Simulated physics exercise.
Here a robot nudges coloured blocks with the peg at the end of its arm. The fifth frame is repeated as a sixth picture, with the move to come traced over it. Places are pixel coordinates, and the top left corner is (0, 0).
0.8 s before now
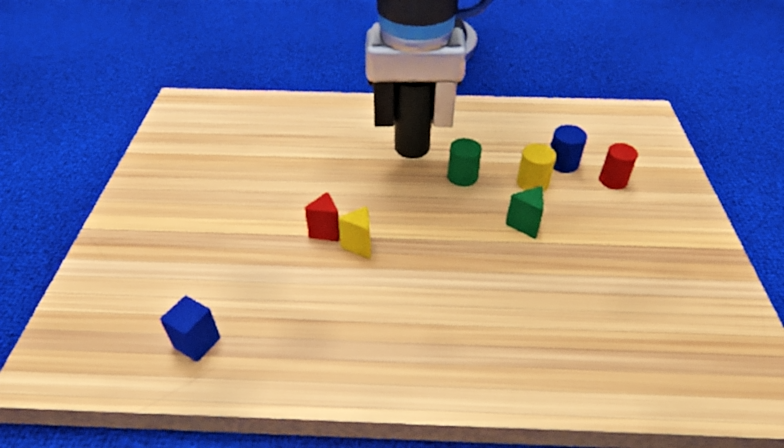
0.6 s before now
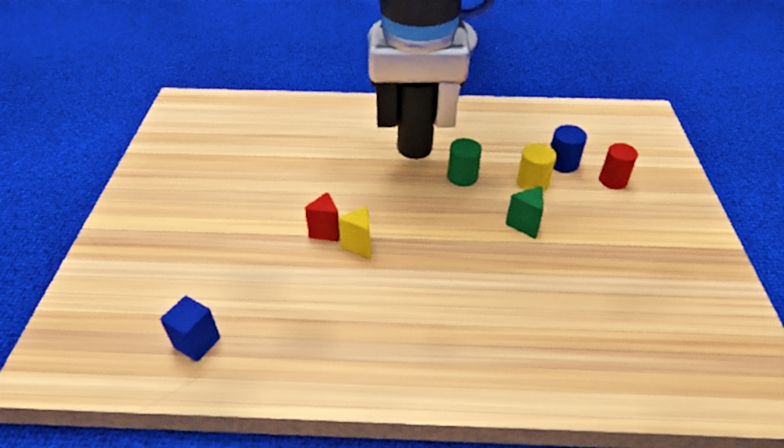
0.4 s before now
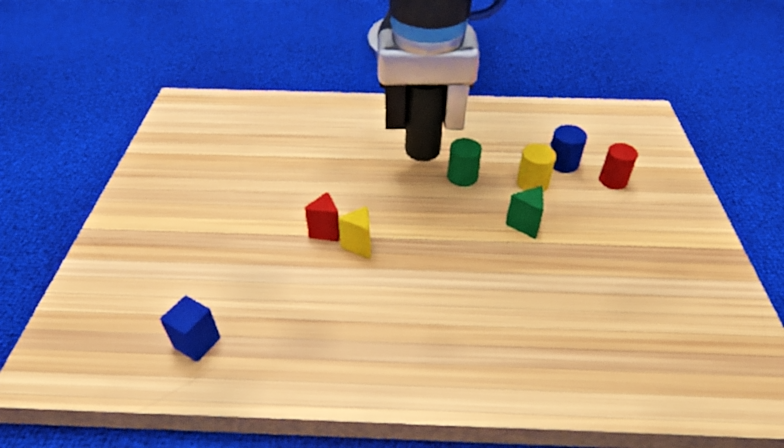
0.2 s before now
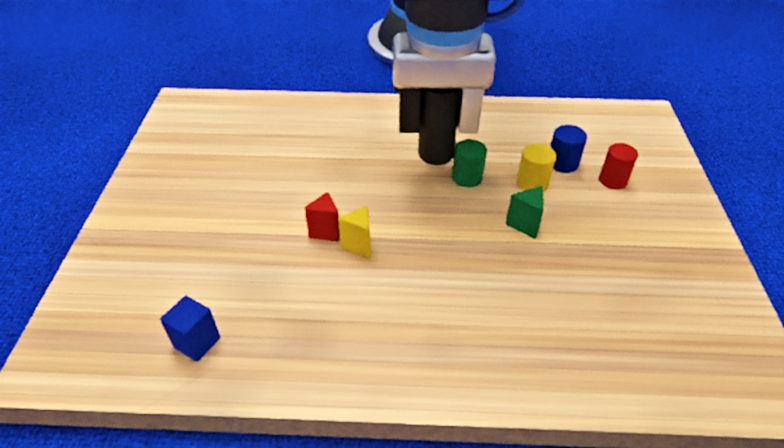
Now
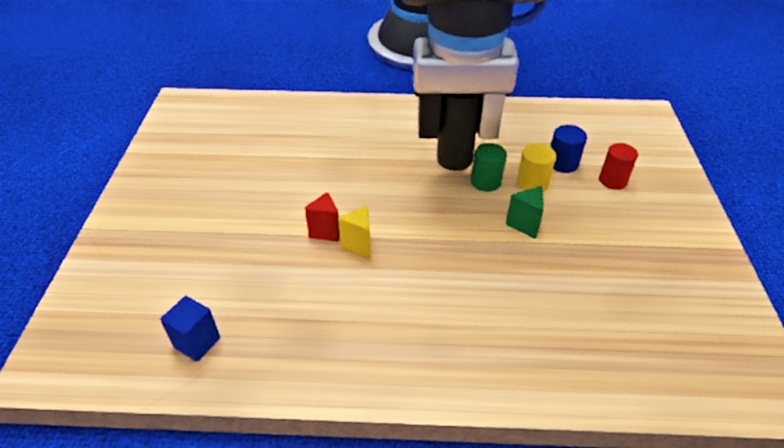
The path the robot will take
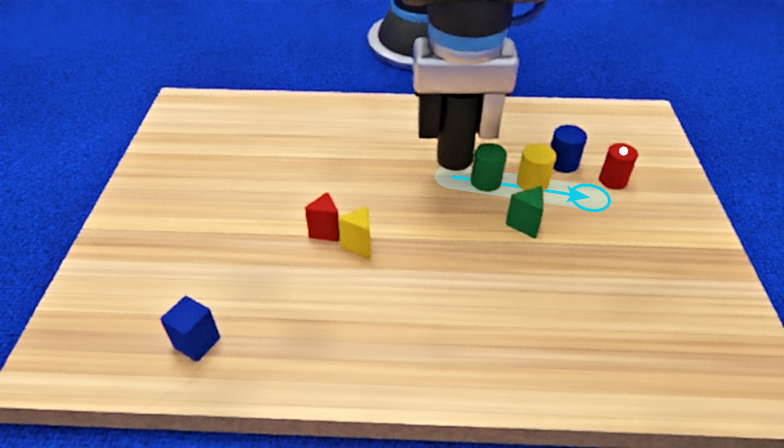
On a light wooden board over a blue surface, coloured blocks sit scattered while a robot arm's dark peg stands just left of a green cylinder. The peg slides right until it meets the cylinder, then pushes it a short way right, closer to the yellow cylinder, as the other blocks stay still.
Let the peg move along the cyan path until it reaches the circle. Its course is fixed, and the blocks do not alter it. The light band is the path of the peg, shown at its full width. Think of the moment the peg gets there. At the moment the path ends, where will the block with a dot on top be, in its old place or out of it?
The block moves away from its spot.
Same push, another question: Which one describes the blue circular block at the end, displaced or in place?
In the end it has not been moved.
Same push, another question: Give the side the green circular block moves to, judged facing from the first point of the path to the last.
It gets pushed right.
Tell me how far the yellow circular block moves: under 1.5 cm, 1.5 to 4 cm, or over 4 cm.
More than 4 cm.
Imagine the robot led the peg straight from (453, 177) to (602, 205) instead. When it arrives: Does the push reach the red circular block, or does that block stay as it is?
The red circular block is moved.
The line goes in a line from (453, 177) to (590, 198); the dot is on the red circular block.
On the path given first. One third of the way, peg at (501, 167); green circular block at (539, 160); yellow circular block at (570, 155).
Two thirds of the way, peg at (548, 174); green circular block at (586, 174); yellow circular block at (606, 160); red circular block at (628, 149).
At the end, peg at (596, 181); green circular block at (627, 190); yellow circular block at (633, 162); blue circular block unmoved; red circular block at (637, 144).
